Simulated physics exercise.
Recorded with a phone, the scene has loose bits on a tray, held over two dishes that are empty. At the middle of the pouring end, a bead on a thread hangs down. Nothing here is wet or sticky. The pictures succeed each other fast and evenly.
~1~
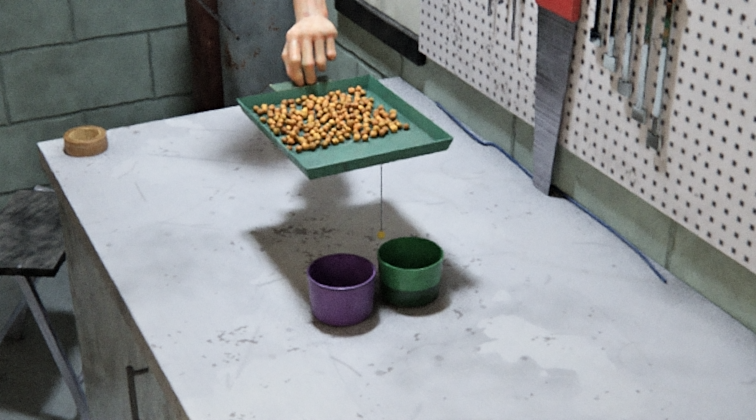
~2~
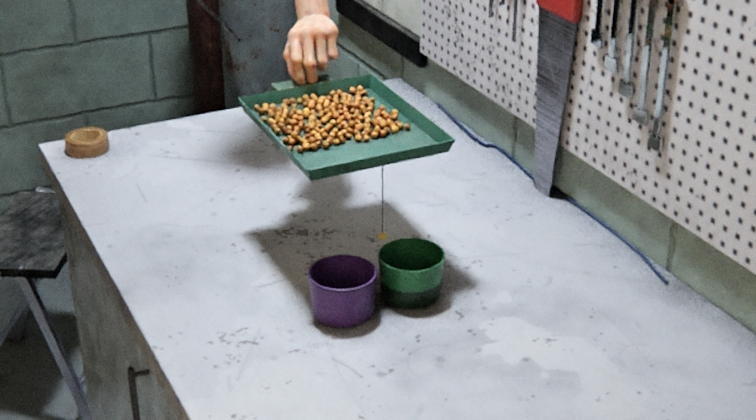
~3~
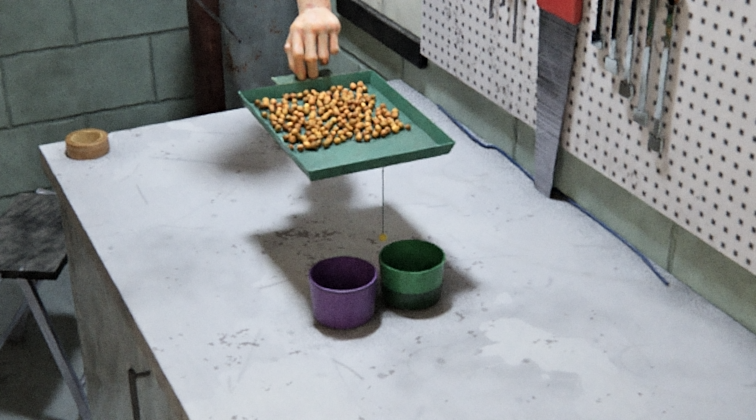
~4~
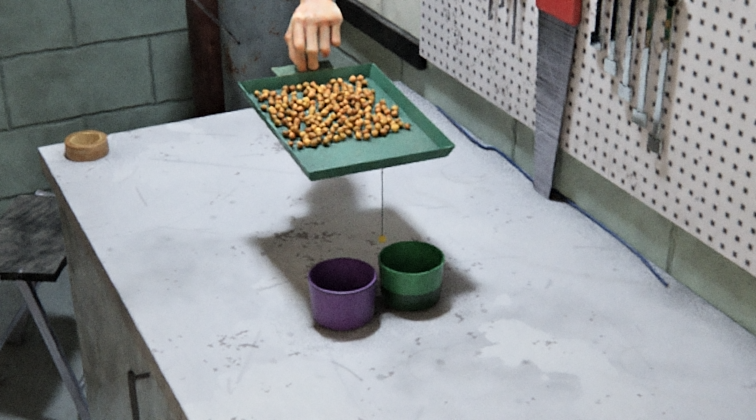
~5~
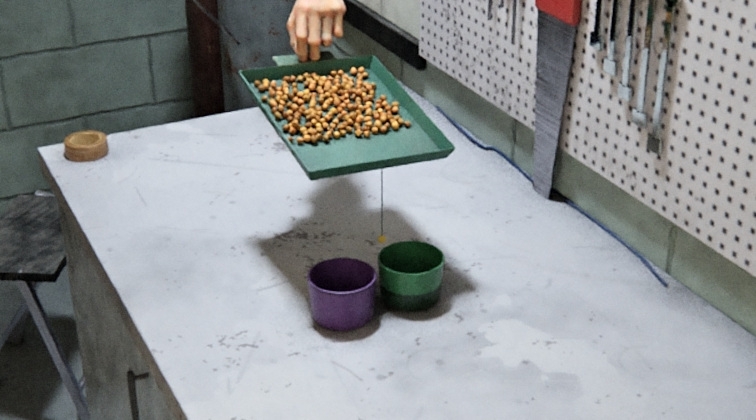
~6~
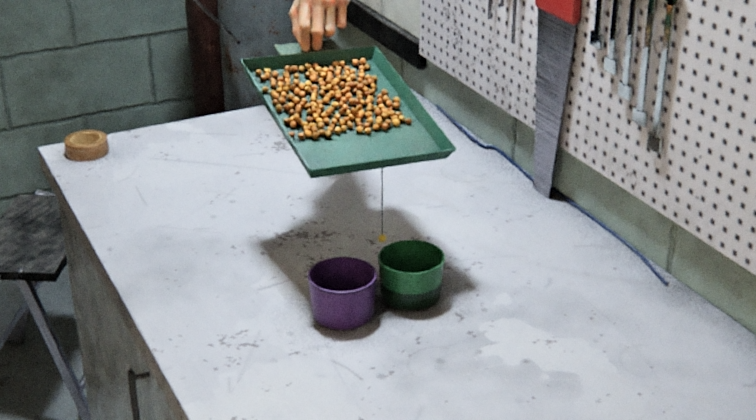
A hand gripping the back of a green tray of roasted chickpeas slowly raises that end, tilting the tray gradually toward its front edge while the chickpeas stay heaped together. Below the front edge, a small yellow bead hangs on a thread above two empty dishes, purple at left and green at right. The unmoving camera looks down on a scuffed pale workbench beside a pegboard of tools.
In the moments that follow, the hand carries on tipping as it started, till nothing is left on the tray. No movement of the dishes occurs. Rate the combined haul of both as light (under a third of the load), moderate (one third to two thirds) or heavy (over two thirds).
A moderate haul.
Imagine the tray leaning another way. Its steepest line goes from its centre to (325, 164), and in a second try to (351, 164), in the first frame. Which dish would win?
Case 1 - the one at left; case 2 - the one at left.
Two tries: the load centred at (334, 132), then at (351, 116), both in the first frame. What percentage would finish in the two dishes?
Around 30 in a hundred the first time, around 30 in a hundred the second.
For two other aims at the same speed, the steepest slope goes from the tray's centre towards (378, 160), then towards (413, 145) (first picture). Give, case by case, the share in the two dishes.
60 % and 10 %, roughly.
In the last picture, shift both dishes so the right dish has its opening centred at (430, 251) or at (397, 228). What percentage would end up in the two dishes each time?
In order, 60 % and 0 %.
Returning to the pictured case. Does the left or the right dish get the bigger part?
That would be the right-hand one.
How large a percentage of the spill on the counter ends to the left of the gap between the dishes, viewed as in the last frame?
Close to 10 %.
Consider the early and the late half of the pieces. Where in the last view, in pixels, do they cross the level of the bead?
The first part passes (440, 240); everything after passes (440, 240).
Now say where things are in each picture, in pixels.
Corners of the pouring end near (310, 166) and (447, 137), level; middle of the load near (335, 117), roasted chickpeas; left dish near (356, 303); right dish near (426, 284); bead on its thread near (381, 235), in the first frame.
Corners of the pouring end near (311, 167) and (449, 138), level; middle of the load near (337, 117), in the second frame.
Corners of the pouring end near (312, 168) and (449, 141), tipped barely, lowest at the right corner; middle of the load near (337, 114), in the third frame.
Corners of the pouring end near (312, 168) and (449, 144), tipped a little, lowest at the right corner; middle of the load near (337, 110), in the fourth frame.
Corners of the pouring end near (312, 168) and (449, 146), tipped a little, lowest at the right corner; middle of the load near (337, 104), in the fifth frame.
Corners of the pouring end near (313, 166) and (450, 146), tipped clearly, lowest at the right corner; middle of the load near (339, 97); left dish near (357, 306); right dish near (427, 288), in the sixth frame.
Shortly afterwards, tray tipped steeply; all but a few on the tray; only a few in the right dish; only a few outside both; only a few in the air.
Next, tray tipped right over; near a quarter on the tray; only a few in the left dish; near a quarter in the right dish; near a quarter outside both; near a third in the air.
Some moments later, tray tipped past a quarter turn; only a few in the left dish; near half in the right dish; near half outside both.
In the end, tray tipped past a quarter turn; only a few in the left dish; near half in the right dish; near half outside both.
